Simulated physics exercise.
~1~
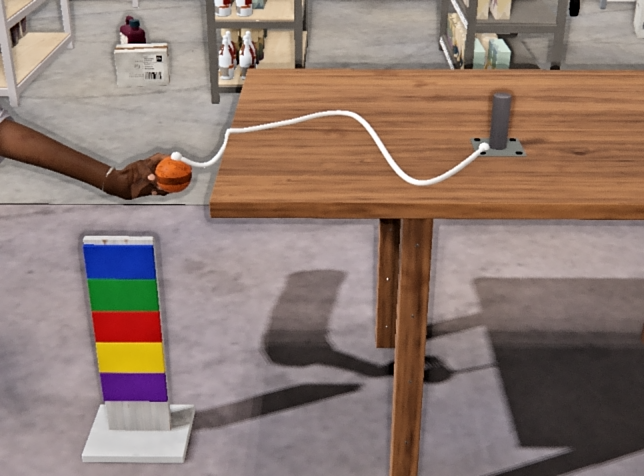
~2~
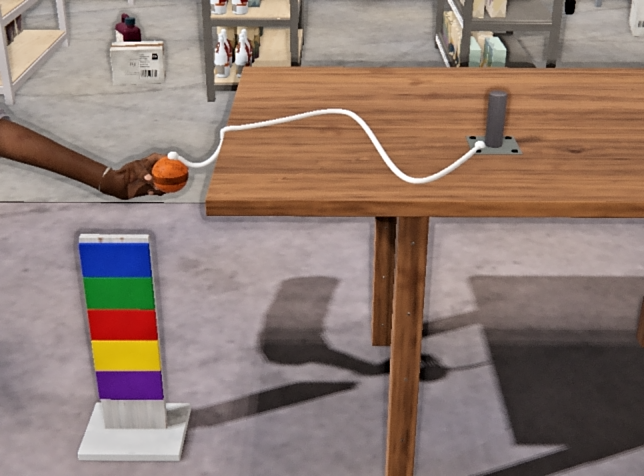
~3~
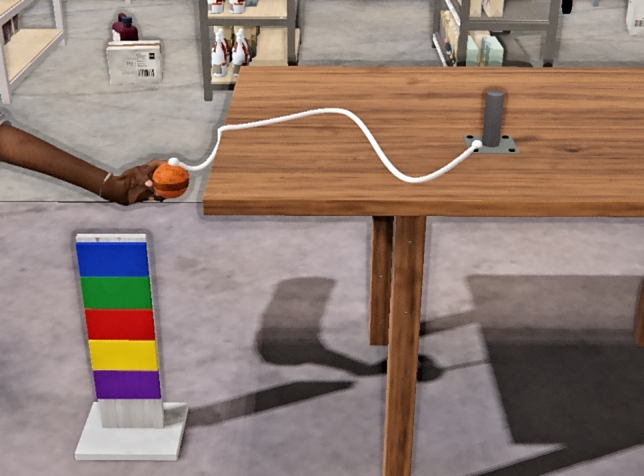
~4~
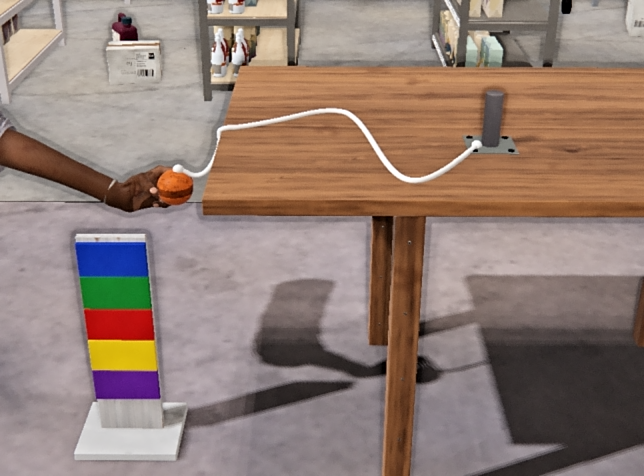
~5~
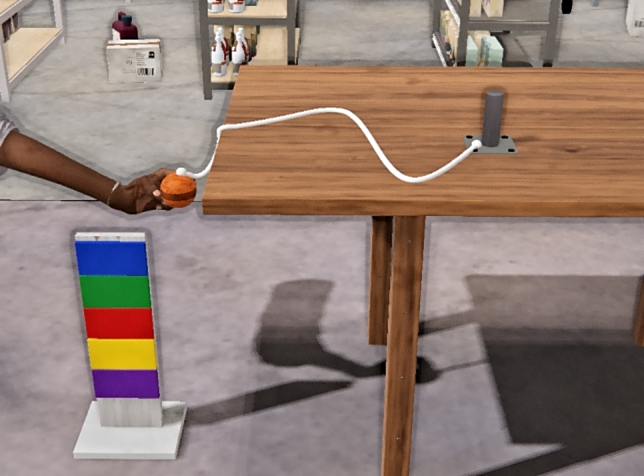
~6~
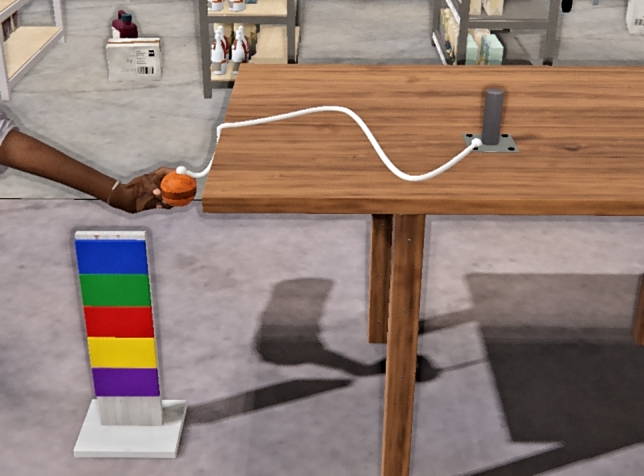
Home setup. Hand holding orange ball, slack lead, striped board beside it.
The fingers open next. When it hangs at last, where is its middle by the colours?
By the colours, at purple.
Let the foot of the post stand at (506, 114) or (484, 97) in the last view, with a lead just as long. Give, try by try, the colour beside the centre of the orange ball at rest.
It would be yellow; yellow.
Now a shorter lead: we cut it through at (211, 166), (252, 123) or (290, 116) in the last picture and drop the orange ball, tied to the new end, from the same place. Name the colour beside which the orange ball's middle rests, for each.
Yellow; green; blue.
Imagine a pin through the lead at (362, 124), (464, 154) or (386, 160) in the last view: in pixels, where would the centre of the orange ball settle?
Pixel spots, one per try: About (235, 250), (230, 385), (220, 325).
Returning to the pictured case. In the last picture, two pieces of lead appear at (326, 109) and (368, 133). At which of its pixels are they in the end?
(221, 221) and (232, 143), roughly.
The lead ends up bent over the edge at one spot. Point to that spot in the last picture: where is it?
It sits at about (364, 126).
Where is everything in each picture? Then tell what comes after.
The first frame shows orange ball (174, 175); blue (119, 264); green (123, 296); red (127, 328); yellow (130, 359); purple (134, 388).
The second frame shows orange ball (170, 175); lead through (460, 162) (397, 172) (371, 136) (329, 112) (250, 127).
The third frame shows orange ball (171, 181).
The fourth frame shows orange ball (175, 187); lead through (456, 162) (393, 171) (368, 135) (325, 111) (247, 126).
The fifth frame shows orange ball (178, 190).
The sixth frame shows orange ball (179, 189); lead through (456, 160) (393, 169) (368, 133) (325, 109) (247, 124).
Soon after, ball near (210, 323); level with red.
After that, ball near (246, 408); level with purple.
And then, ball near (219, 386); level with purple.
In the end, ball near (232, 398); level with purple. At purple.
